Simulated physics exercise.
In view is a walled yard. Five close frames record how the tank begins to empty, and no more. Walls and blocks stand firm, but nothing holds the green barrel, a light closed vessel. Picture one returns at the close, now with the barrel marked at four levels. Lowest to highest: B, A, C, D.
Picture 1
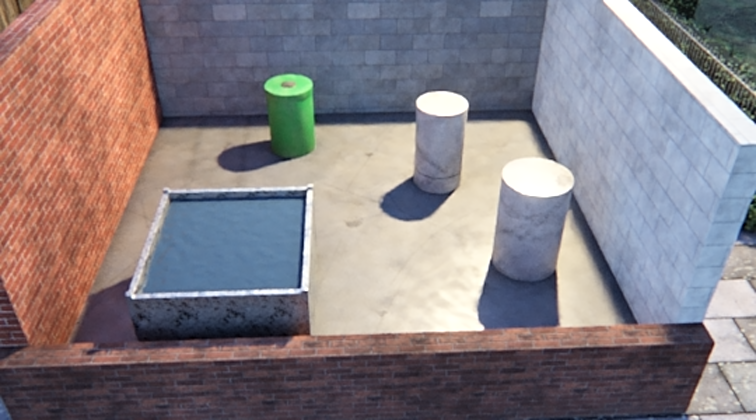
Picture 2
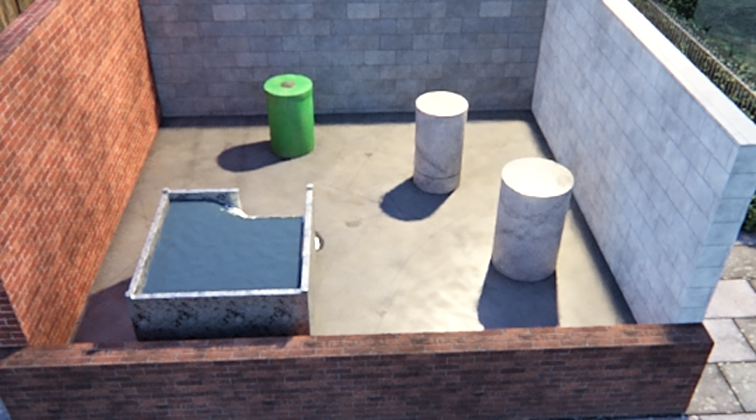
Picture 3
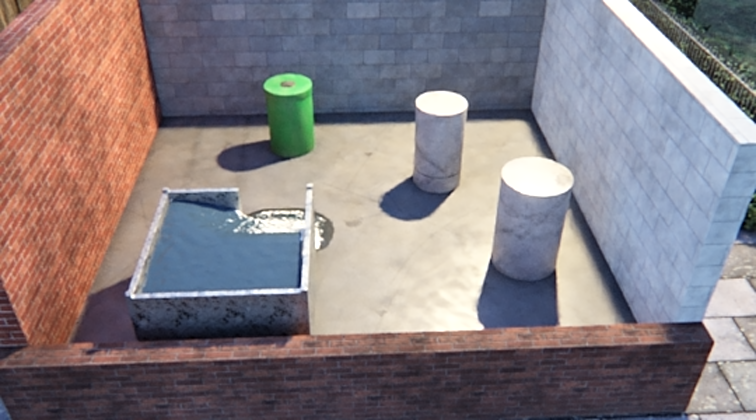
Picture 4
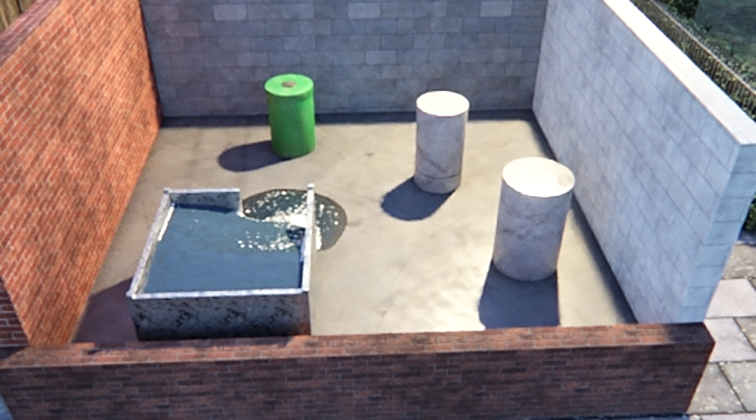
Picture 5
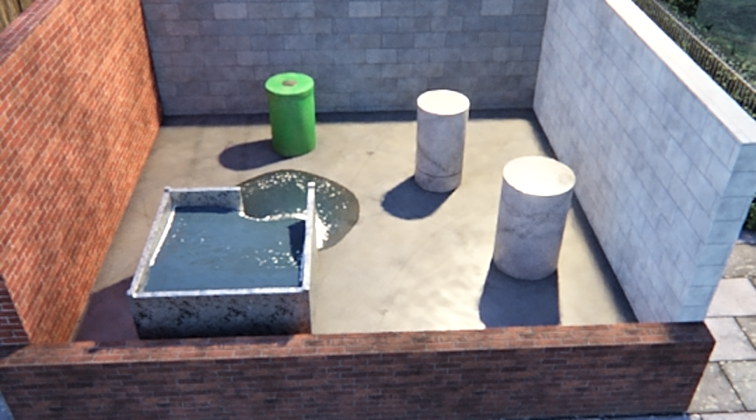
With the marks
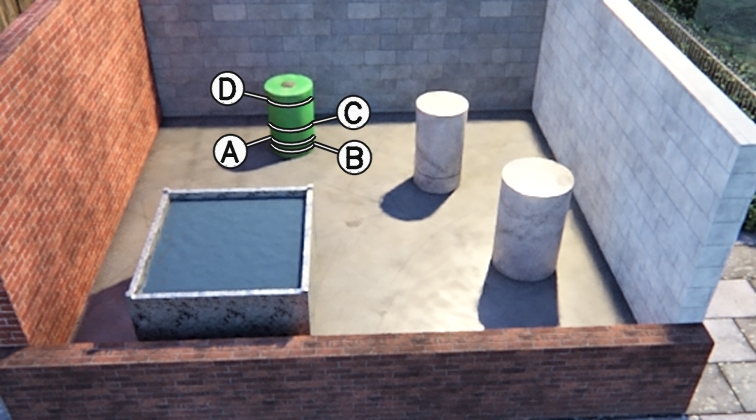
A walled yard with red brick on the left and front, grey block behind and a pale wall on the right is seen from above by a still camera. A green barrel stands at the back, two whitish cylinders stand to the right, and a water-filled tank sits front left. The tank's back right corner opens, and water pours out, spreading across the floor in a widening dark pool.
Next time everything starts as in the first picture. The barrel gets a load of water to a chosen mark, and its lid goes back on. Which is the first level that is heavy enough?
Line C just does it.
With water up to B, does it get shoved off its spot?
Yes, that goes wrong.
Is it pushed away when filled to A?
Yes, that goes wrong.
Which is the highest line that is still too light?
A.
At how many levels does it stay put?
Two.
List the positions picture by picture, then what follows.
In the first picture, lid of the green barrel at (289, 85); tank full, its middle at (230, 243).
In the second picture, water covers 1 % of the ground, mostly out of sight from here.
In the third picture, water covers 3 % of the ground, mostly out of sight from here.
In the fourth picture, 5 % of the ground under water, its edge towards the barrel at (331, 204).
In the fifth picture, lid of the green barrel at (290, 83); 8 % of the ground under water, its edge towards the barrel at (281, 172).
In white, A at (291, 144); B at (292, 151); C at (290, 130); D at (288, 105); from the bottom up B, A, C, D.
If A is chosen, it is pushed about half its own width away.
If B is chosen, it is pushed about twice its own width away.
If C is chosen, it does not move.
If D is chosen, it does not move.
